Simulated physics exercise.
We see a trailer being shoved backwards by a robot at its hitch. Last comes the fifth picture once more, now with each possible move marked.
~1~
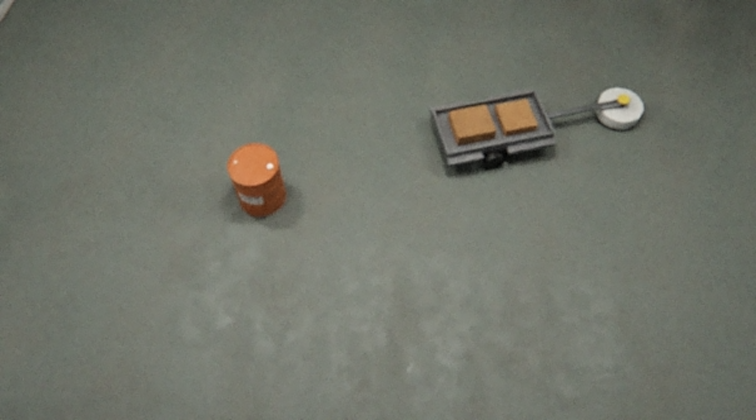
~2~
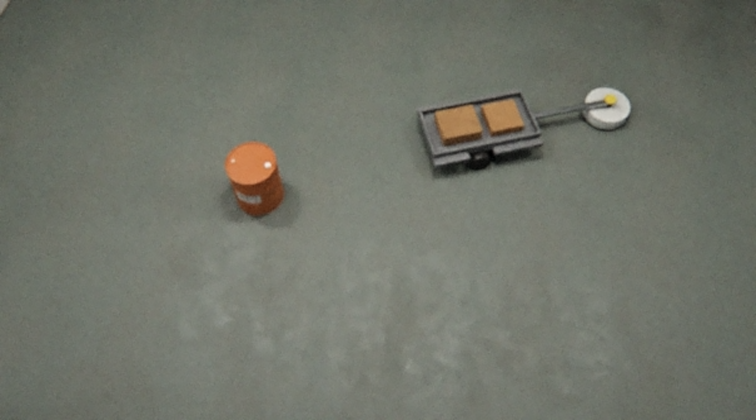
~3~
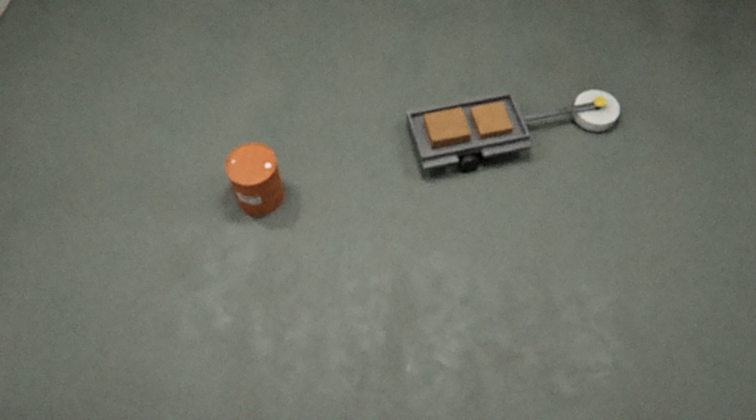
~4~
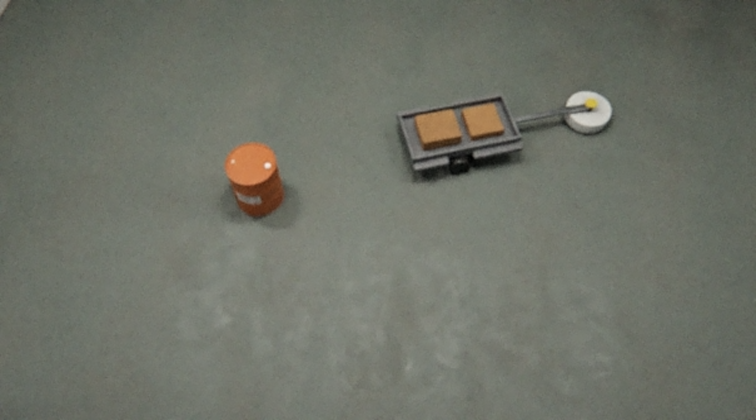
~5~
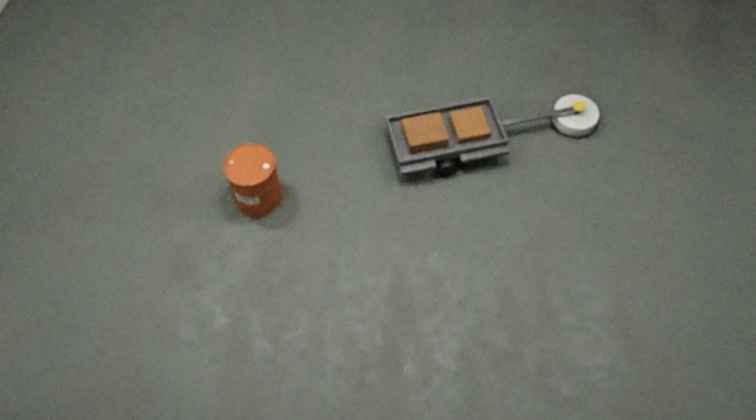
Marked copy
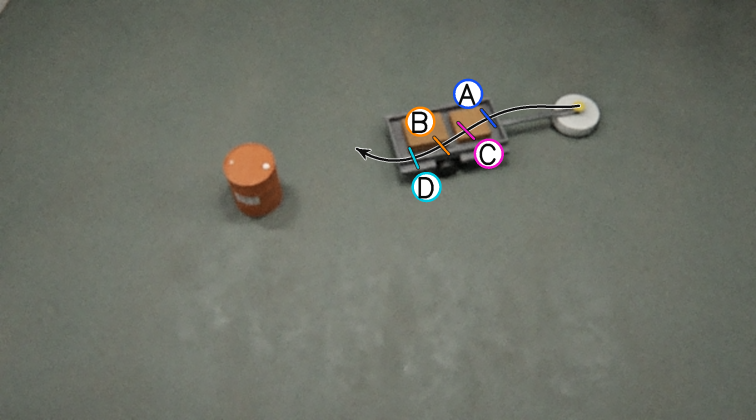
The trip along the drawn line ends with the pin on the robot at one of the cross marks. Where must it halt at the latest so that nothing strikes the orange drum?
All is well up to A.
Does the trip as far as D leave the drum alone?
No.
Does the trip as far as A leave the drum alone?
Yes.
On the marked copy, A at (488, 118); B at (442, 146); C at (466, 131); D at (414, 158); the route from (579, 106) via (464, 132) to (357, 149).
Following A. Soon after the start, robot (543, 114), cart (414, 139).
Later, robot (511, 117), cart (382, 148).
In the end, robot (487, 126), cart (355, 155); nothing has been touched.
As for the rest, B is too far, the drum has been hit; C is too far, the drum has been hit; D is too far, the drum has been hit.
